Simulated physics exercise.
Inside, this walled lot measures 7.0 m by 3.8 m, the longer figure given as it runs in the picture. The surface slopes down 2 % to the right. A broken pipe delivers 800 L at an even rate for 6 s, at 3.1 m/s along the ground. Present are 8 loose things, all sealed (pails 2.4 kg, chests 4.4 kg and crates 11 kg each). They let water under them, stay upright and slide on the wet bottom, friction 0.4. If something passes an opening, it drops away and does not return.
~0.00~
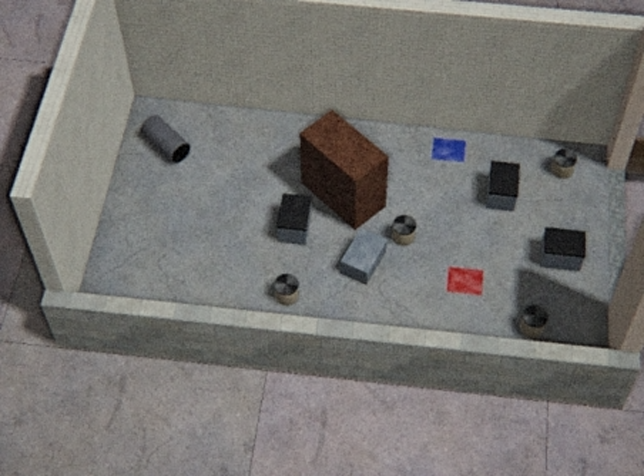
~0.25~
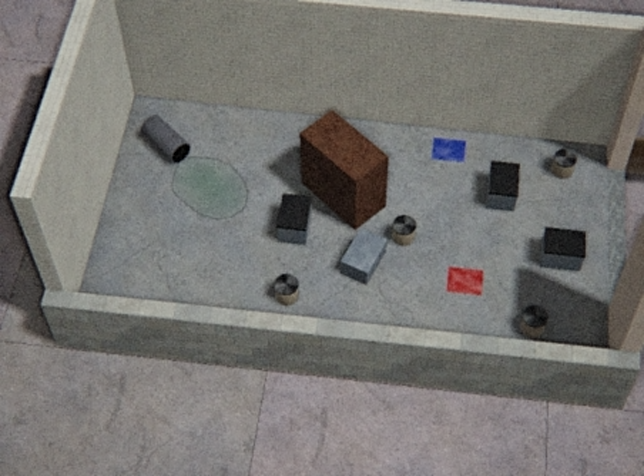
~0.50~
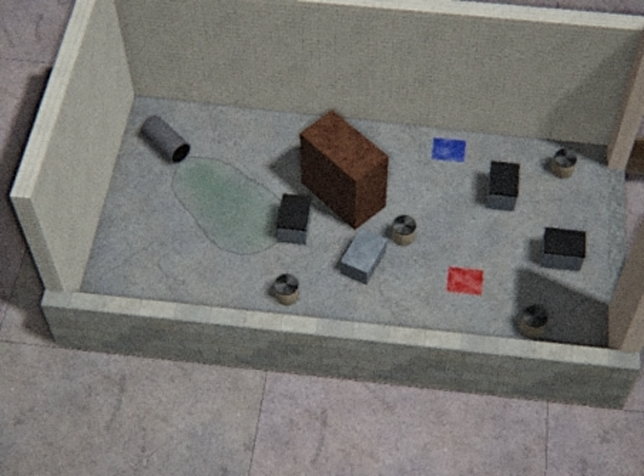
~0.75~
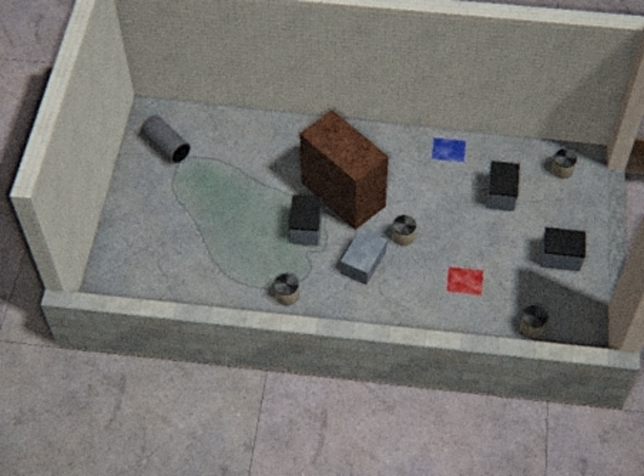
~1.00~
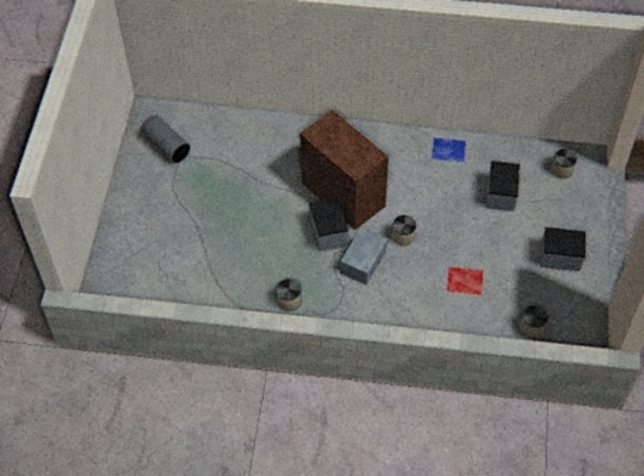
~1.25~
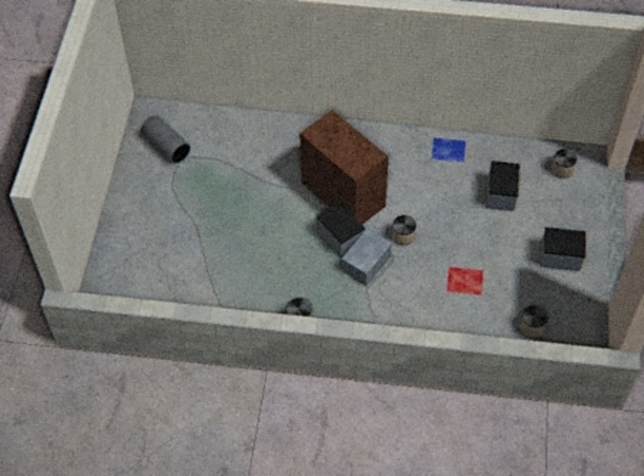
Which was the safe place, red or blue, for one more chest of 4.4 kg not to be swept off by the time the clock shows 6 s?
The safe place was blue.
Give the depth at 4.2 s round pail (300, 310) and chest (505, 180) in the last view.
13 and 0 cm.
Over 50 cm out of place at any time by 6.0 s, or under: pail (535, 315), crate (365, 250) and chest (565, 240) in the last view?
Taking them in order, the first is above the mark, the second above the mark and the third above the mark.
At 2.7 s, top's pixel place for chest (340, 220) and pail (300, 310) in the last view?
Somewhere about (430, 246) and (432, 324).
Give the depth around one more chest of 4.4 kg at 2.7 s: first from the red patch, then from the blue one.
It'd be 1 cm for the first one and 0 cm for the second.
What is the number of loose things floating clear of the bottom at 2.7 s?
Total: 2.
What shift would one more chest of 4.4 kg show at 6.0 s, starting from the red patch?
Distance: Approx. 200 cm.
After 1.8 s on red it would be 0 cm off in 0 cm of water; on blue it would be 0 cm off in 0 cm of water.
After 2.7 s on red it would be 28 cm off in 1 cm of water; on blue it would be 0 cm off in 0 cm of water.
After 4.2 s on red it would be 105 cm off in 3 cm of water; on blue it would be 0 cm off in 0 cm of water.
After 6.0 s on red it would be 200 cm off in 4 cm of water; on blue it would be 0 cm off in 0 cm of water.
